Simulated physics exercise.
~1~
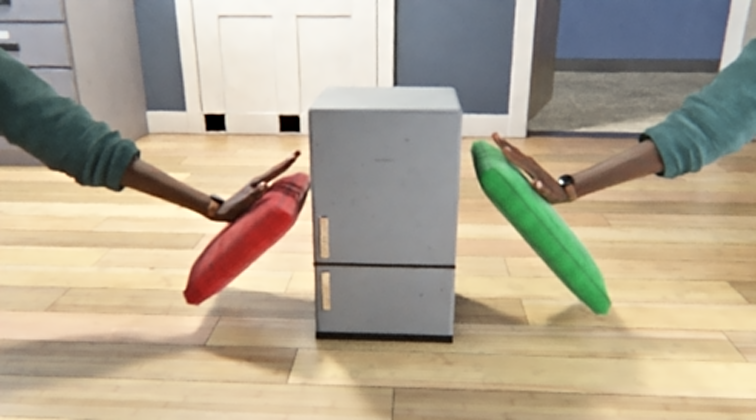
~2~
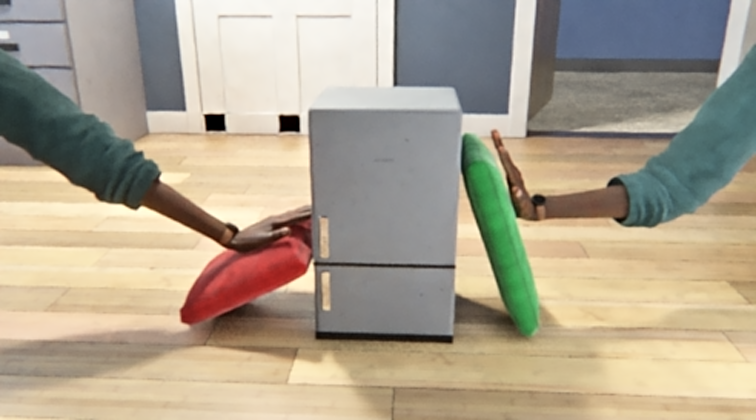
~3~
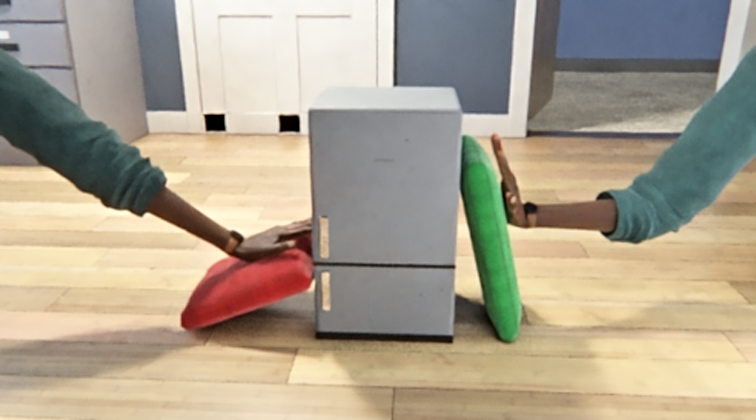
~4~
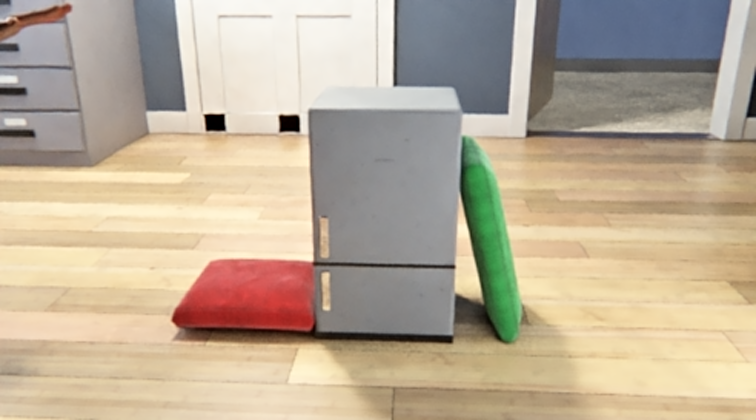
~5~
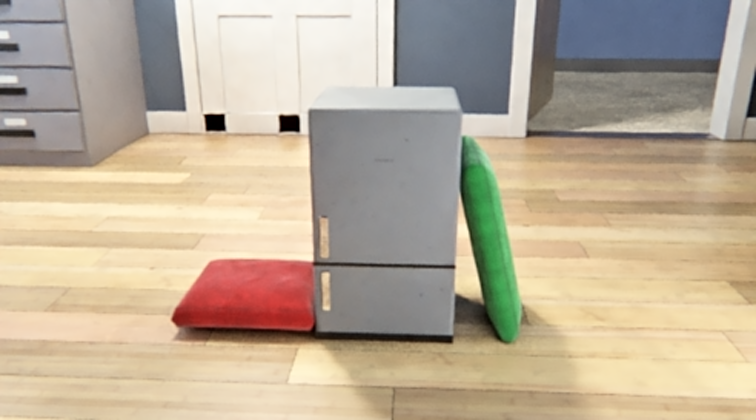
Two hands pressed a red soft bag and a green pillow against opposite sides of a grey machine, then let go and drew away. The red bag slid down flat on the floor at left, while the green pillow stayed leaning at right.
